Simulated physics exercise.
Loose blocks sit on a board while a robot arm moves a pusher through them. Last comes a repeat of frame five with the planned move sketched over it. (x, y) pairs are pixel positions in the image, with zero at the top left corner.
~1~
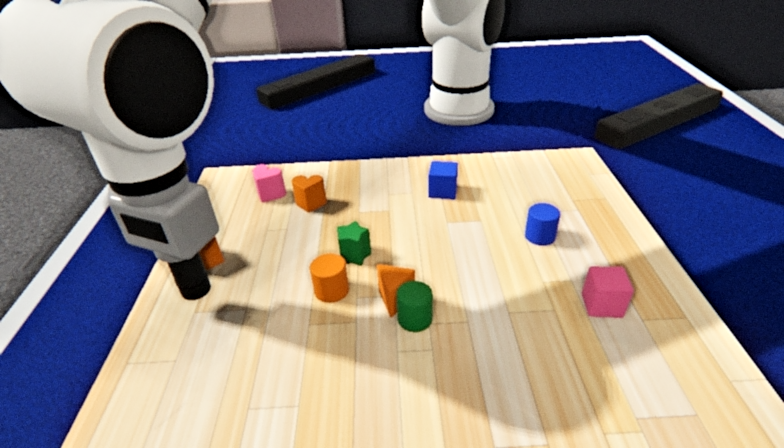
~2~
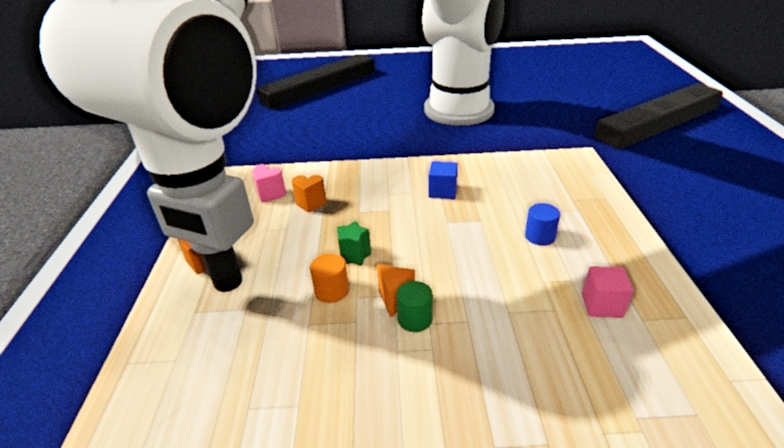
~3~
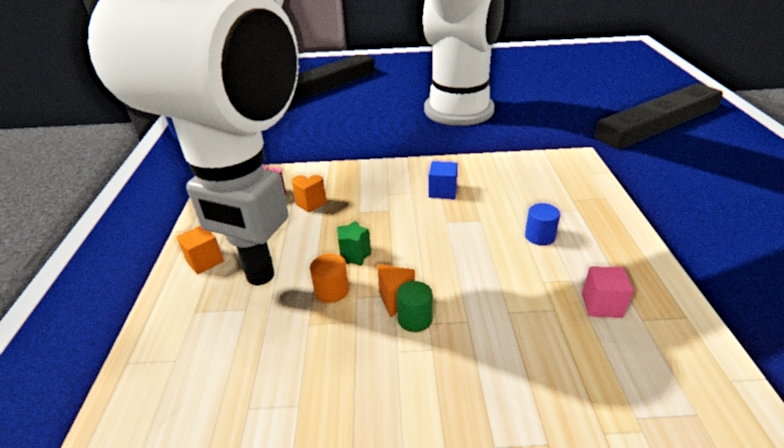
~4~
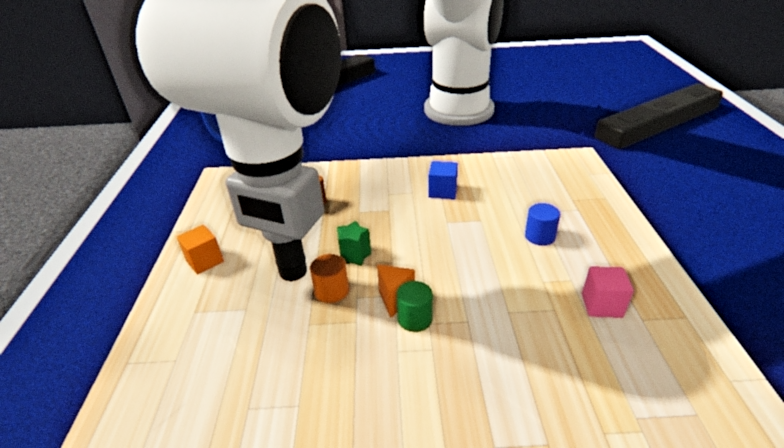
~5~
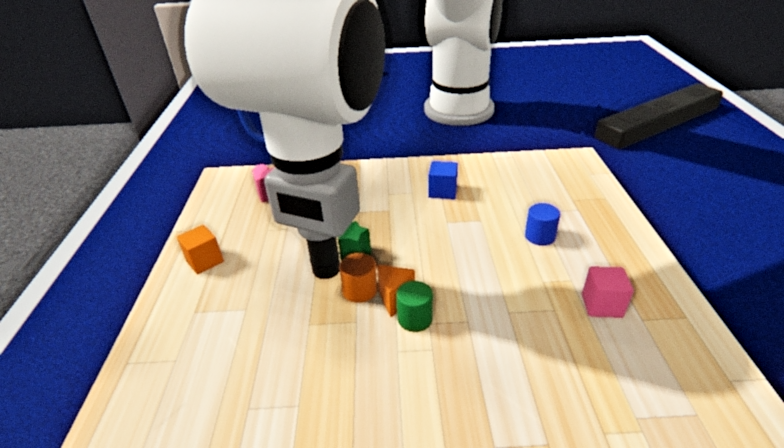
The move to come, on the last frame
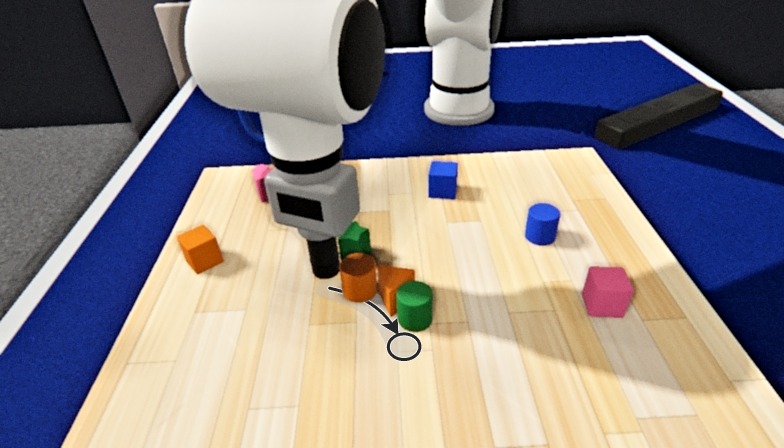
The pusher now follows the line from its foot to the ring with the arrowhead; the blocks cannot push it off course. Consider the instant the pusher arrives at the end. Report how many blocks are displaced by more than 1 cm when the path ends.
The count will be 3 or more.
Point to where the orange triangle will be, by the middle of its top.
Pixel (430, 271).
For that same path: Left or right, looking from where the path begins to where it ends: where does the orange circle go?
My answer: Left.
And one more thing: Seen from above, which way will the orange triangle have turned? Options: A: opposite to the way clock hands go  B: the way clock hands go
The one that fits is B, the way clock hands go.
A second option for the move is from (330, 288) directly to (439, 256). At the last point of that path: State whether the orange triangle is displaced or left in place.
By then it is displaced.
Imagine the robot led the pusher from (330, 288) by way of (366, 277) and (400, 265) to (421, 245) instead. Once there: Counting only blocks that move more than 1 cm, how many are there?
I'd put the number at two.
The drawn path runs from (330, 288) via (361, 299) and (387, 318), ending at (404, 346).
What follows on the original path. One third of the way, pusher (360, 281); orange circle (389, 262); orange triangle (418, 271), turned 55° clockwise.
Two thirds of the way, pusher (386, 301); orange circle (399, 265); orange triangle (430, 271), turned 55° clockwise; green circle (419, 294).
At the end, pusher (403, 329); green star block not moved; orange circle (399, 265); orange triangle (430, 271), turned 55° clockwise; green circle (433, 305).
